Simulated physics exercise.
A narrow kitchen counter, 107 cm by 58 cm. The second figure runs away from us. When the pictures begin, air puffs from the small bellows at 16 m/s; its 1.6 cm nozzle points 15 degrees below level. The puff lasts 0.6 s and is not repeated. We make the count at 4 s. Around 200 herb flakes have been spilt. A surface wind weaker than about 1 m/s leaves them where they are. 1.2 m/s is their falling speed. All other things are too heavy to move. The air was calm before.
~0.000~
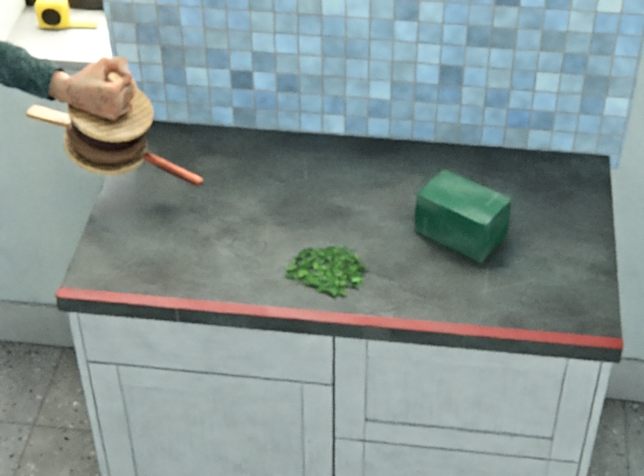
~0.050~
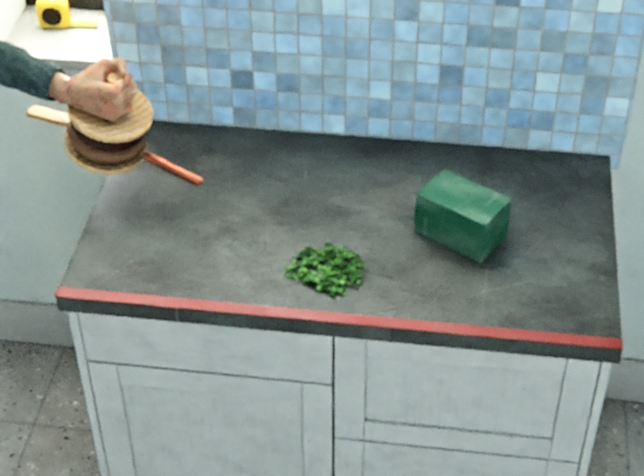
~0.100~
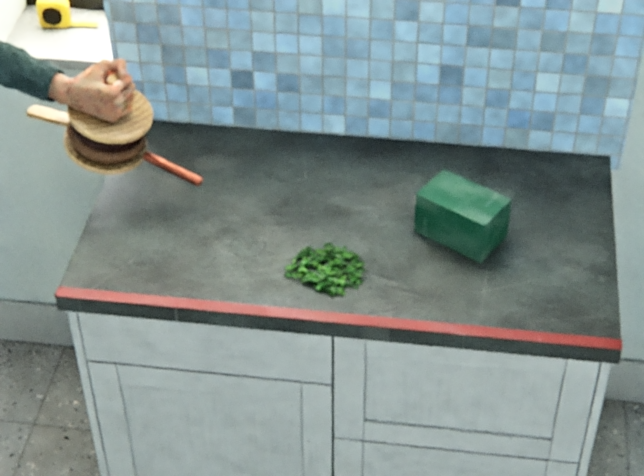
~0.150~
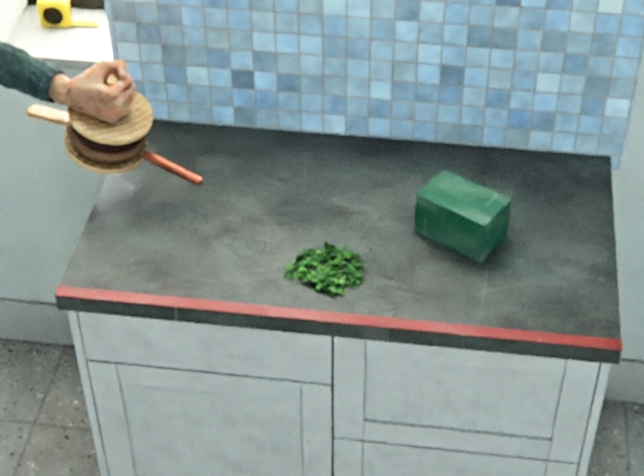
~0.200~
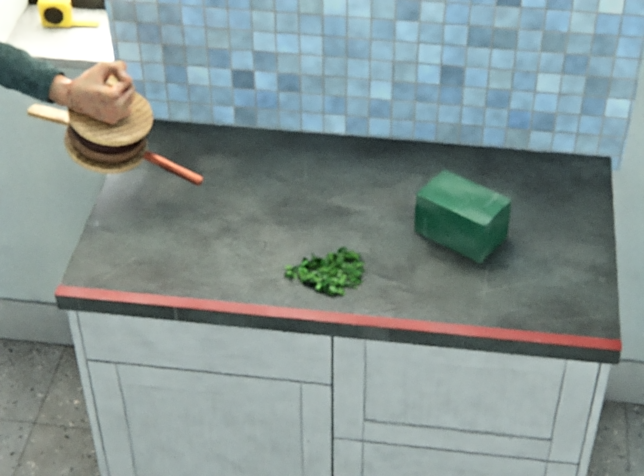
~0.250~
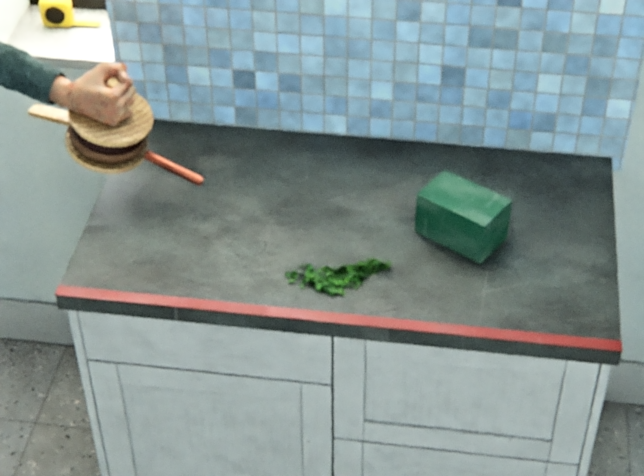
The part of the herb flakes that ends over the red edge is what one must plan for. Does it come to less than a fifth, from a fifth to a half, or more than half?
Most likely it tops half.
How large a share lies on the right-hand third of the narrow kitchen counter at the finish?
About 0 percent.
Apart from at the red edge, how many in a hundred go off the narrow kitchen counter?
My best guess is roughly 5 %.
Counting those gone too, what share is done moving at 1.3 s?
About 100 %.
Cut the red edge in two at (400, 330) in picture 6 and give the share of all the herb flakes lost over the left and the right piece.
I'd guess near 15 percent left and close to 80 percent right.
After 0.8 s the count stands so, 94 % are over the red edge.
After 1.3 s the count stands so, 94 % are over the red edge.
After 2.2 s the count stands so, 94 % are over the red edge.
After 4.0 s, at the end, 94 % are over the red edge.
